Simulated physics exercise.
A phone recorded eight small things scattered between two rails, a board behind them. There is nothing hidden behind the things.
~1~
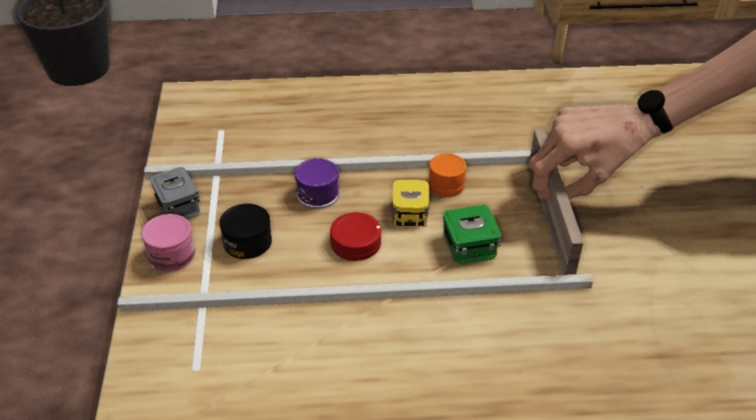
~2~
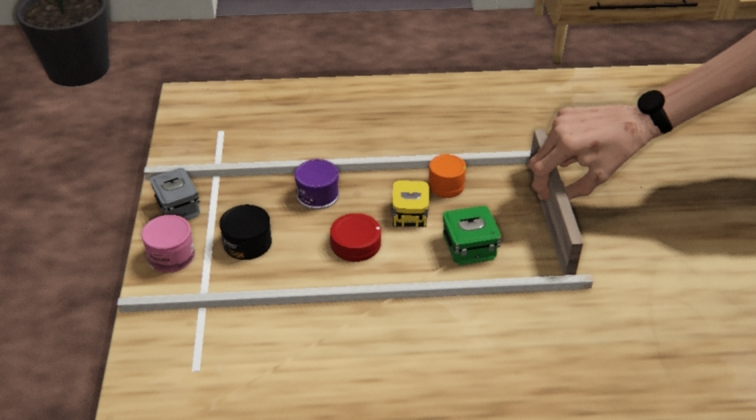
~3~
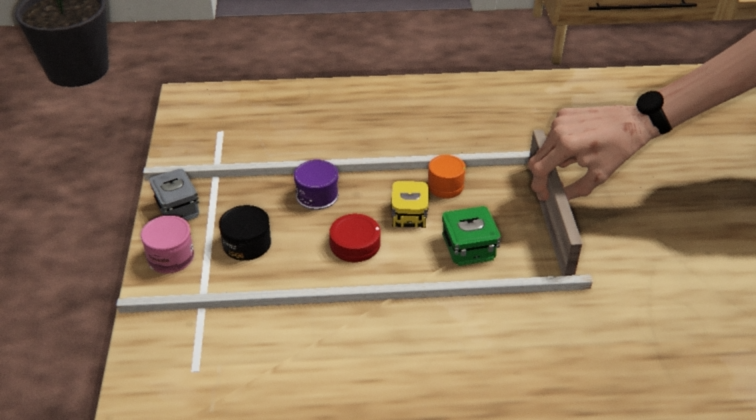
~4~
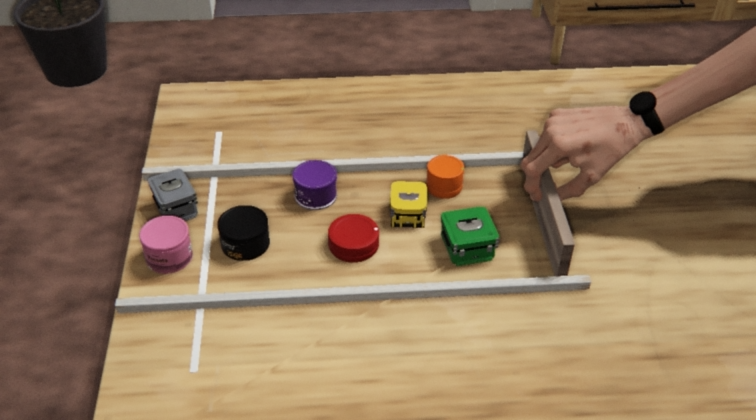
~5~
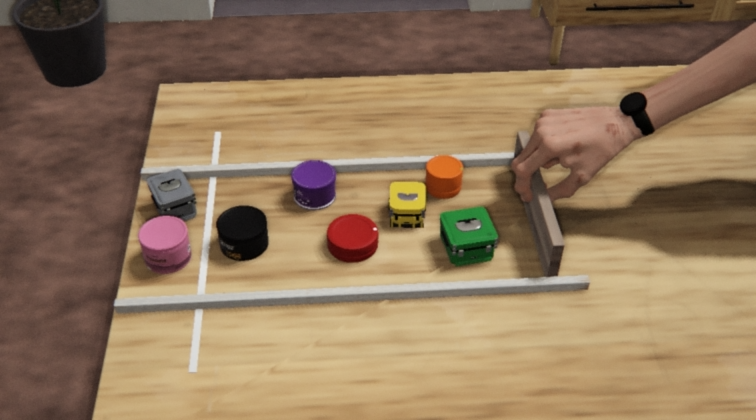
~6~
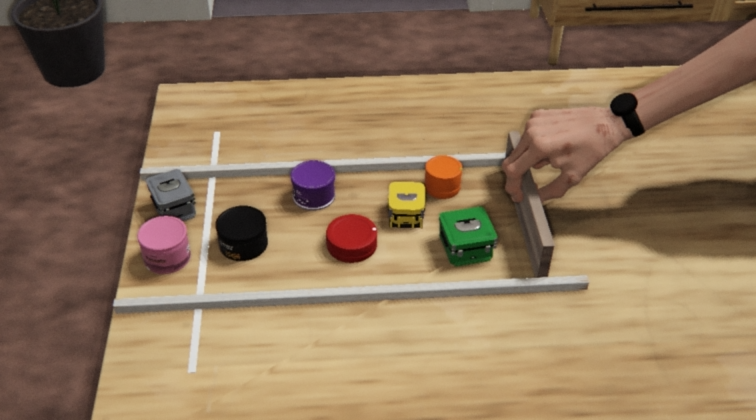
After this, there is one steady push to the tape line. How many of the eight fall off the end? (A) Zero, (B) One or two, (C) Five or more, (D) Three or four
D.
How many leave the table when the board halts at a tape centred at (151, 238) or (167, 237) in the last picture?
Counts per try: 5 and 5.
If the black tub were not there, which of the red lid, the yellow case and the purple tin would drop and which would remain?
The red lid? It does not drop. The yellow case? It does not drop. The purple tin? It does not drop.
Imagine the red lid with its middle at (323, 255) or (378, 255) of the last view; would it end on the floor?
Red lid: Holds firm; holds firm.
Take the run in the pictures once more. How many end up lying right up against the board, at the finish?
Contact count: 3.
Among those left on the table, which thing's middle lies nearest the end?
The red lid.
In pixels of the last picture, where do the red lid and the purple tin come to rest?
The first ends close to (130, 250), the second close to (151, 201).
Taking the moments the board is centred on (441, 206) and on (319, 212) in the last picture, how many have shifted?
At the first point the count is 2, at the second it's 7.
Early on, none off yet; grey case at rest near (172, 197); pink tub at rest near (165, 245); black tub at rest near (242, 234).
A while later, none off yet; grey case at rest near (172, 197); pink tub at rest near (165, 245); black tub travelled a little near (222, 233).
Further along, none off yet; grey case travelled a little near (160, 184); pink tub travelled a little near (139, 249); black tub travelled well along near (160, 216).
Finally, the number that fall off is three or four; lost, black tub, pink tub and grey case.
